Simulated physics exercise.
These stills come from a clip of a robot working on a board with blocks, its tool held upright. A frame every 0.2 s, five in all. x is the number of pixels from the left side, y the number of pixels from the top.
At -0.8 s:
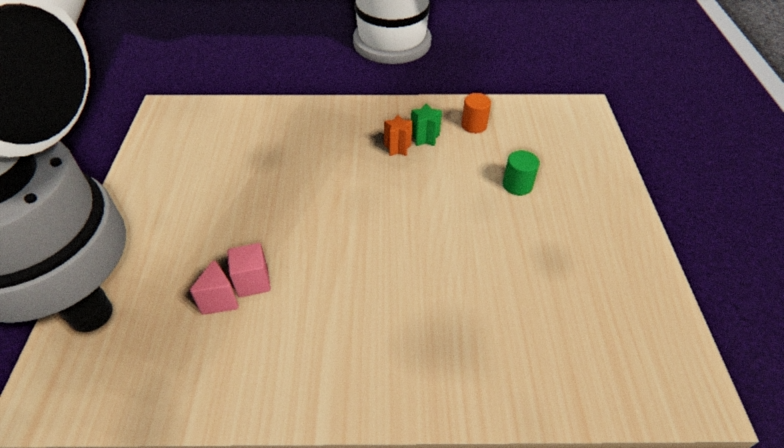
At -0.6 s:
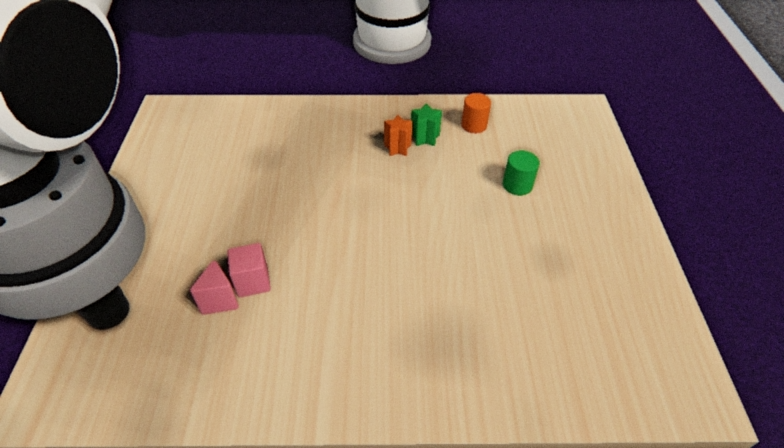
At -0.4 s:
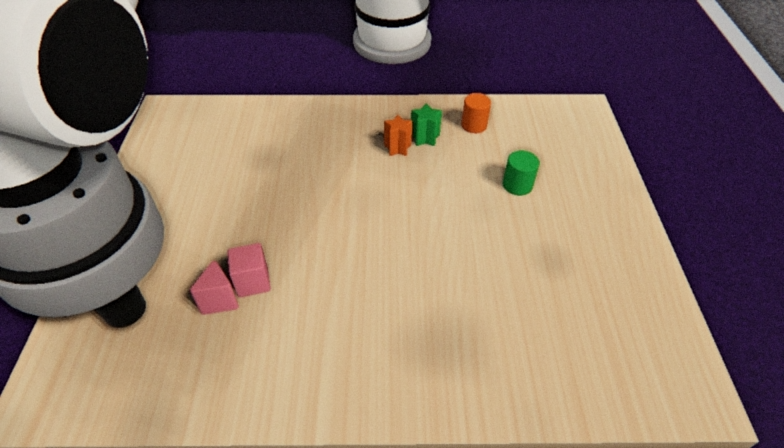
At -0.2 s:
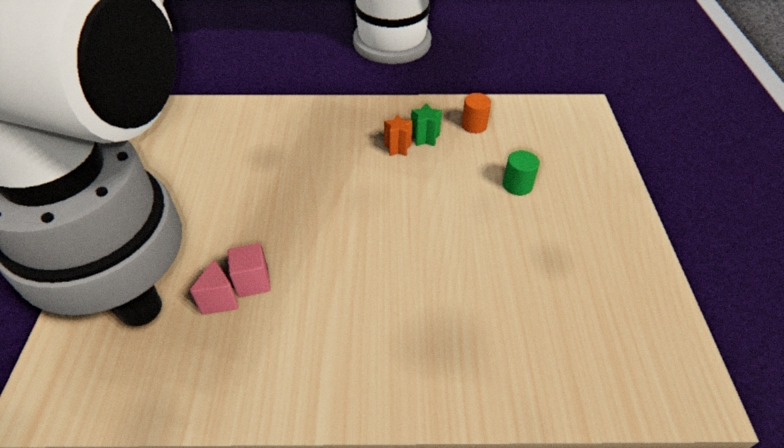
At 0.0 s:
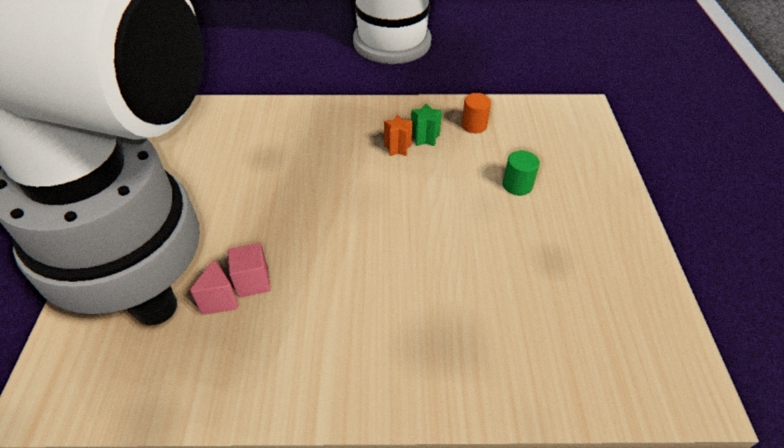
To begin with, a grey and white robot arm stands at the left of a wooden board, with two pink blocks nearby and orange and green blocks toward the back. The arm then moves steadily right, bringing its dark tip closer to the pink blocks, while all the blocks stay still.
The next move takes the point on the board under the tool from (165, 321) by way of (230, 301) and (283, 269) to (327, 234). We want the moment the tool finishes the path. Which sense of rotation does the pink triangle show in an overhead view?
Twists clockwise.
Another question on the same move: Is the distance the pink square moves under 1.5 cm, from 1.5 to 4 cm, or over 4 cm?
It will move more than 4 cm.
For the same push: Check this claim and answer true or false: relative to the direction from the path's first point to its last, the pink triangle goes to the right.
It is true.
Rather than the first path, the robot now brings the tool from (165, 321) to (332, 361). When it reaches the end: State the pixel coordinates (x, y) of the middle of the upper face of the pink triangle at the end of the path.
It is at (239, 282).
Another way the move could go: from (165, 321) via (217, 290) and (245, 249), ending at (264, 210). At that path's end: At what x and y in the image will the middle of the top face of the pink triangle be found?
I think it will end close to (236, 278).
On the path given first. One third of the way, tool (226, 288); pink triangle (255, 277), turned 30° anticlockwise; pink square (263, 251), turned 50° anticlockwise.
Two thirds of the way, tool (281, 256); pink triangle (293, 267), turned 35° clockwise; pink square (311, 223), turned 60° anticlockwise.
At the end, tool (325, 221); pink triangle (293, 267), turned 35° clockwise; pink square (356, 201).
